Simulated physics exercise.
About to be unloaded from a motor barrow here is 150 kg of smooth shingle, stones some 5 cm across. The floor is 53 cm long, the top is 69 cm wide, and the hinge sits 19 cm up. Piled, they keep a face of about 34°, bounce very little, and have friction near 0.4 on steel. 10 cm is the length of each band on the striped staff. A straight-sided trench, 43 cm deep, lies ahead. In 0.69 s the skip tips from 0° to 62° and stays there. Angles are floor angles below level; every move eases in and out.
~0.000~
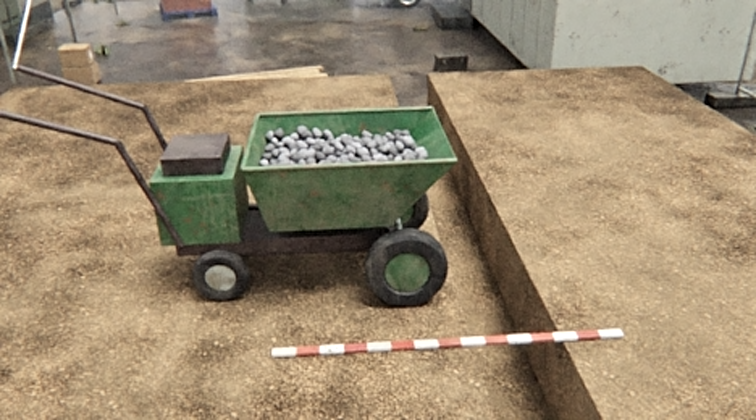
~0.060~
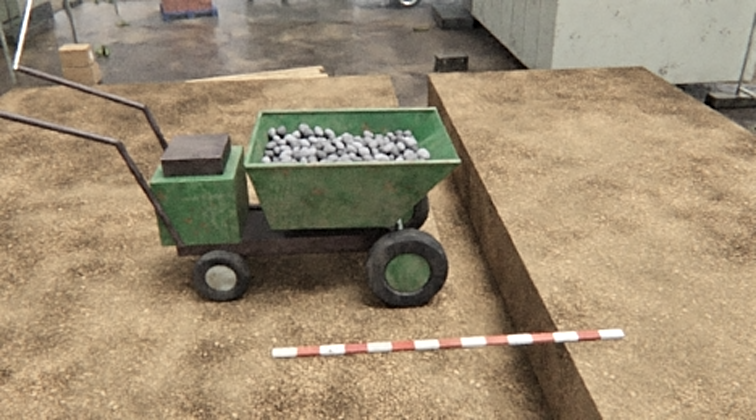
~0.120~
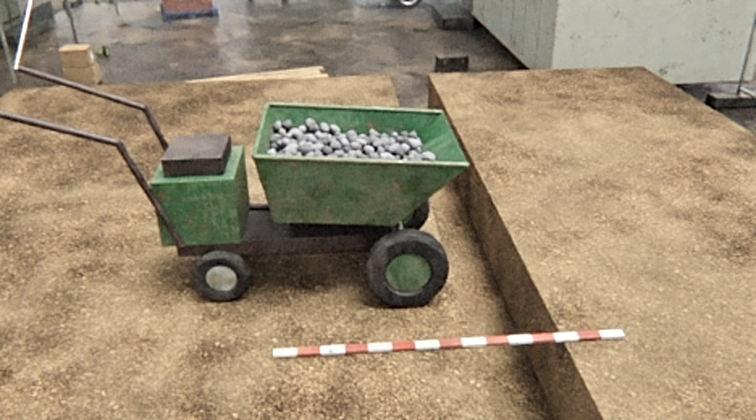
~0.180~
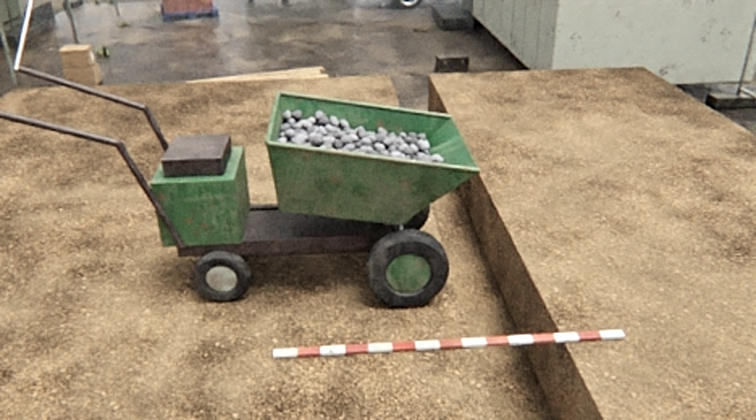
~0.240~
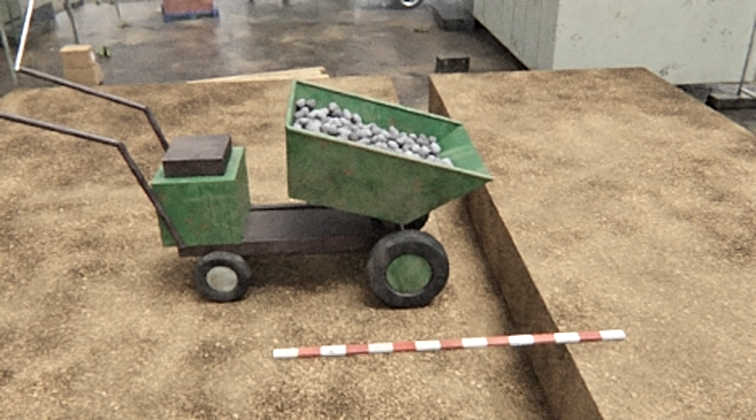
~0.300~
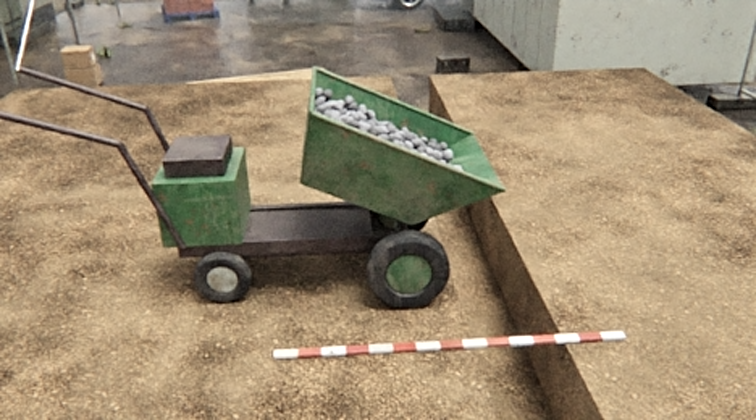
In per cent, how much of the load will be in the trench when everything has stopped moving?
Around 25 per cent of it.
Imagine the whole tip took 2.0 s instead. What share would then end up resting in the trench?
Something close to 35 per cent.
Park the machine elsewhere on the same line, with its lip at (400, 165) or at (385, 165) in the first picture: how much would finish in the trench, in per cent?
I'd expect some 70 per cent, then some 80.
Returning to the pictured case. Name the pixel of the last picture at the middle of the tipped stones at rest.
The resting stones are centred at roughly (569, 257).
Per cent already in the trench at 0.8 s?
Around 0 per cent of it.
After 0.5 s the floor is at 53°; 100 % in the skip; the foremost stones are at (503, 211).
After 0.8 s the floor is at 62°; 87 % in the skip, 1 % in the trench, 12 % past the trench; the foremost stones are at (569, 236).
After 1.1 s the floor is at 62°; 35 % in the skip, 1 % in the trench, 63 % past the trench; the foremost stones are at (709, 266).
After 3.1 s the floor is at 62°; 0 % in the skip, 25 % in the trench, 75 % past the trench; the foremost stones are past the picture's edge.
